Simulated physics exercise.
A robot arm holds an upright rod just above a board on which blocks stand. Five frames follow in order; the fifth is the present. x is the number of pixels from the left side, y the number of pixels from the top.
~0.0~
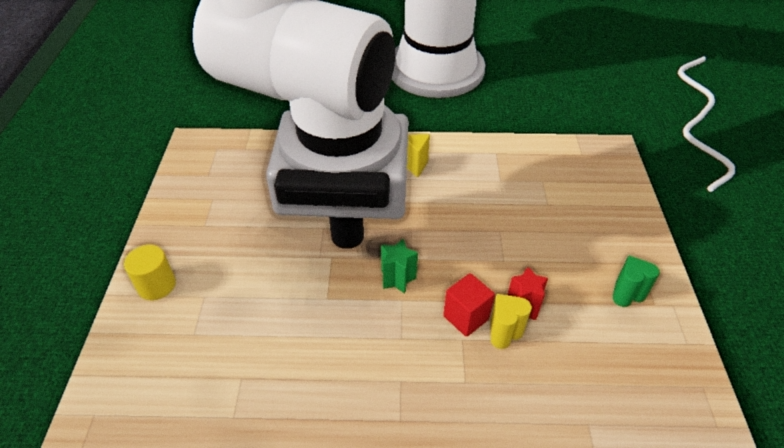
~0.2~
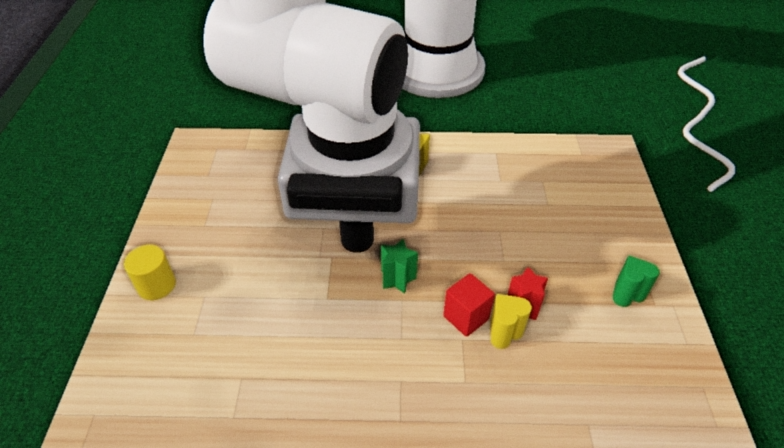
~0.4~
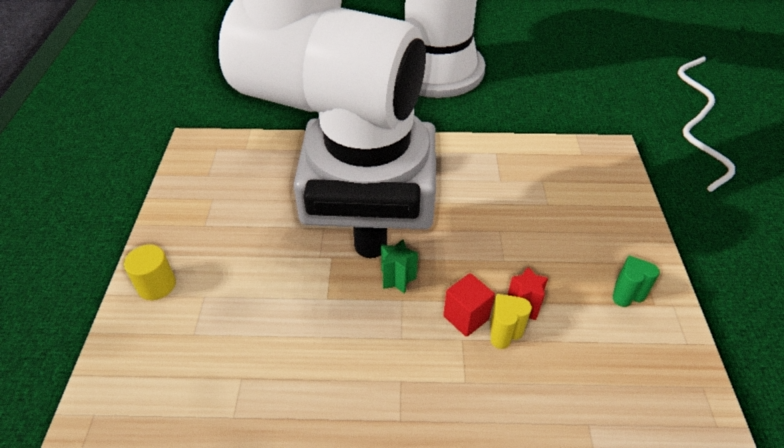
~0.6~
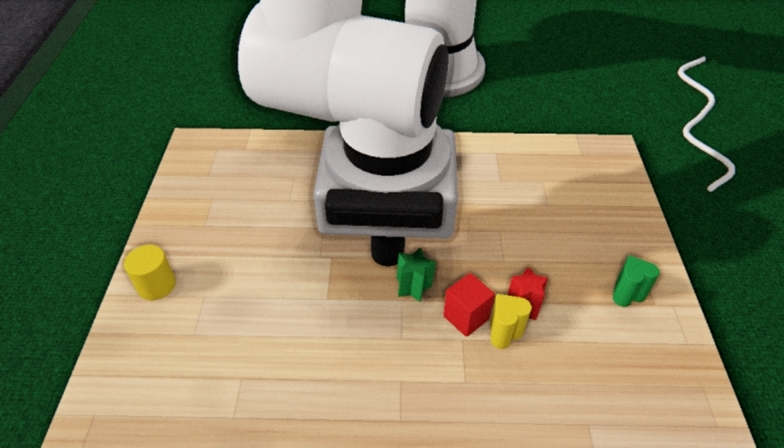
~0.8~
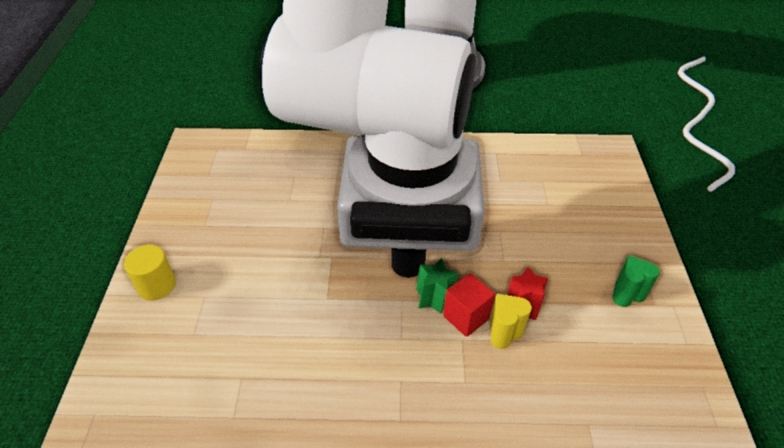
The video shows a robot arm moving a dark rod rightward over a wooden board of coloured blocks, reaching the green star-shaped block and pushing it right and slightly toward the viewer, up beside the still red square block.
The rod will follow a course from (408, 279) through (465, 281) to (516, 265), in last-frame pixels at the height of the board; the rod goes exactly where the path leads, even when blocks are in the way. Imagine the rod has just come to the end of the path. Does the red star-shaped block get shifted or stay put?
It is not moved.
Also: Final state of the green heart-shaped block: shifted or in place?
It is still where it was.
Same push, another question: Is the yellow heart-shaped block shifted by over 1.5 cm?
Short answer: No.
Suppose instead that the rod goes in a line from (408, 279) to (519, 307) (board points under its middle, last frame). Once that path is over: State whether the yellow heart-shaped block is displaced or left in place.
Once the rod is done, the yellow heart-shaped block is in a new spot.
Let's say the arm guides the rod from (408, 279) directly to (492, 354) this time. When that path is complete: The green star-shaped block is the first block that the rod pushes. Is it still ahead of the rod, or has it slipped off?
The rod will still be pushing it.
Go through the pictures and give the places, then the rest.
The first picture shows rod's lower end at (348, 237); green star-shaped block at (398, 253); red square block at (471, 292); yellow heart-shaped block at (511, 308); red star-shaped block at (531, 282); green heart-shaped block at (641, 269).
The second picture shows rod at (357, 241); blocks still.
The third picture shows rod at (371, 246); blocks still.
The fourth picture shows rod at (388, 254); green star-shaped block at (415, 262).
The fifth picture shows rod at (408, 265); green star-shaped block at (437, 273); red square block at (471, 292); yellow heart-shaped block at (511, 308); red star-shaped block at (531, 282); green heart-shaped block at (641, 269).
On the path given first. One third of the way, rod at (449, 266); green star-shaped block at (449, 280), turned 25° clockwise; red square block at (481, 300), turned 15° anticlockwise; yellow heart-shaped block at (518, 312).
Two thirds of the way, rod at (488, 263); green star-shaped block at (451, 279), turned 40° clockwise; red square block at (482, 302), turned 15° anticlockwise; yellow heart-shaped block at (518, 312).
At the end, rod at (520, 251); green star-shaped block at (451, 279), turned 40° clockwise; red square block at (482, 302), turned 15° anticlockwise; yellow heart-shaped block at (518, 312); red star-shaped block still; green heart-shaped block still.
